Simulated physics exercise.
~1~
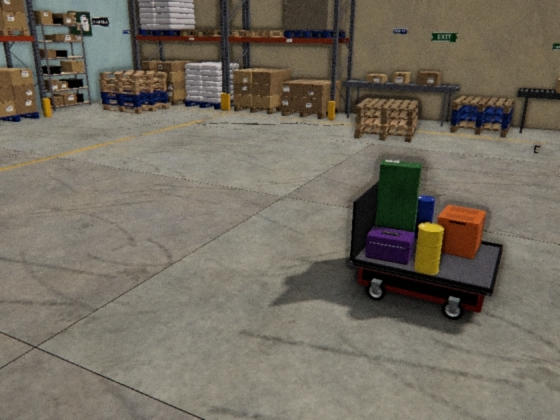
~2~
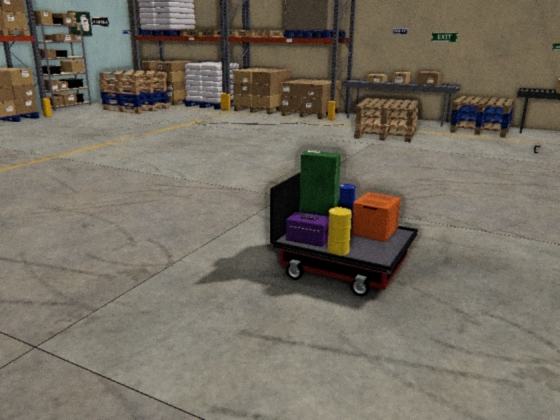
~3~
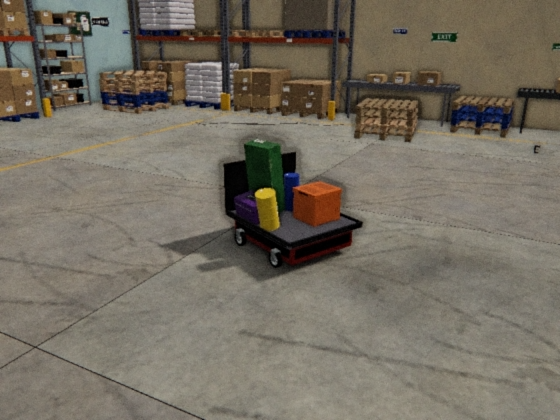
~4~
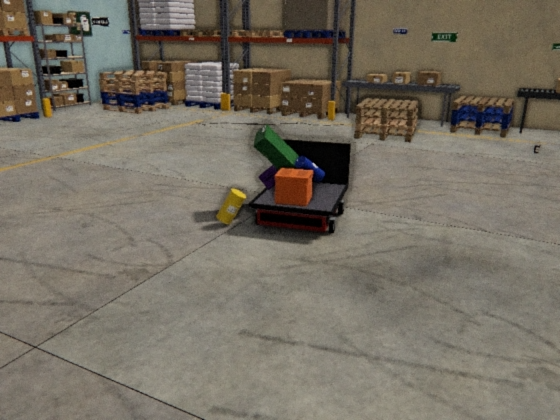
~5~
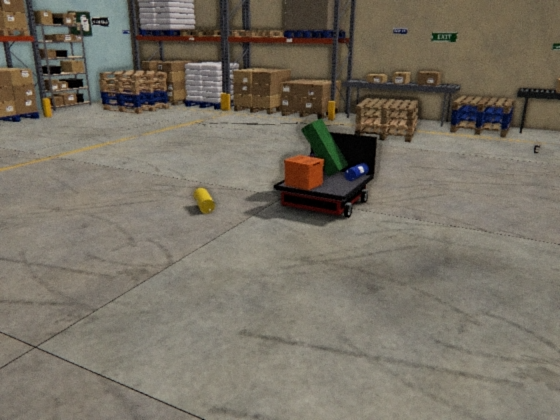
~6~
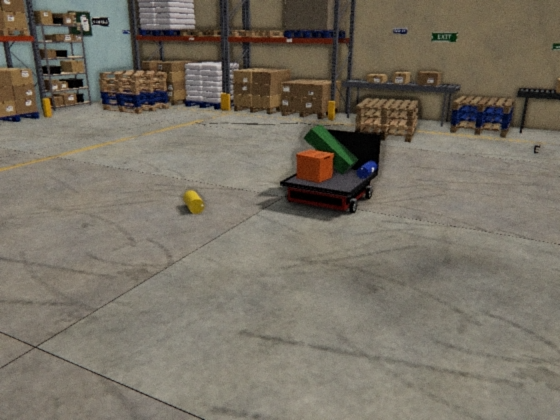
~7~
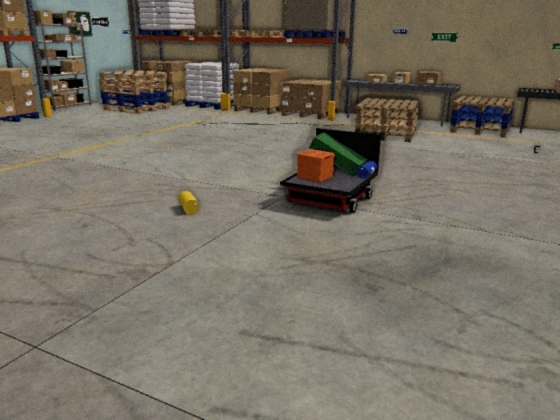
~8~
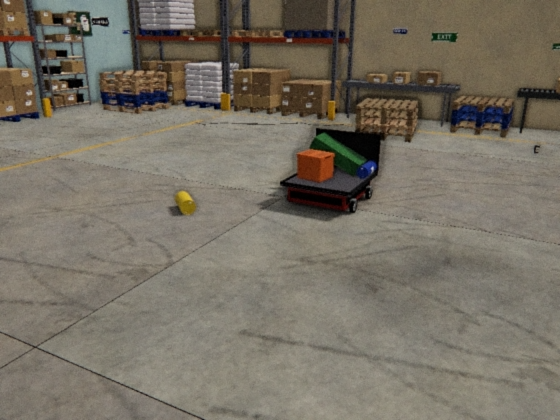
Loaded cart rolling left across a warehouse floor, then turning away and stopping, its yellow canister fallen off and green box toppled aboard.
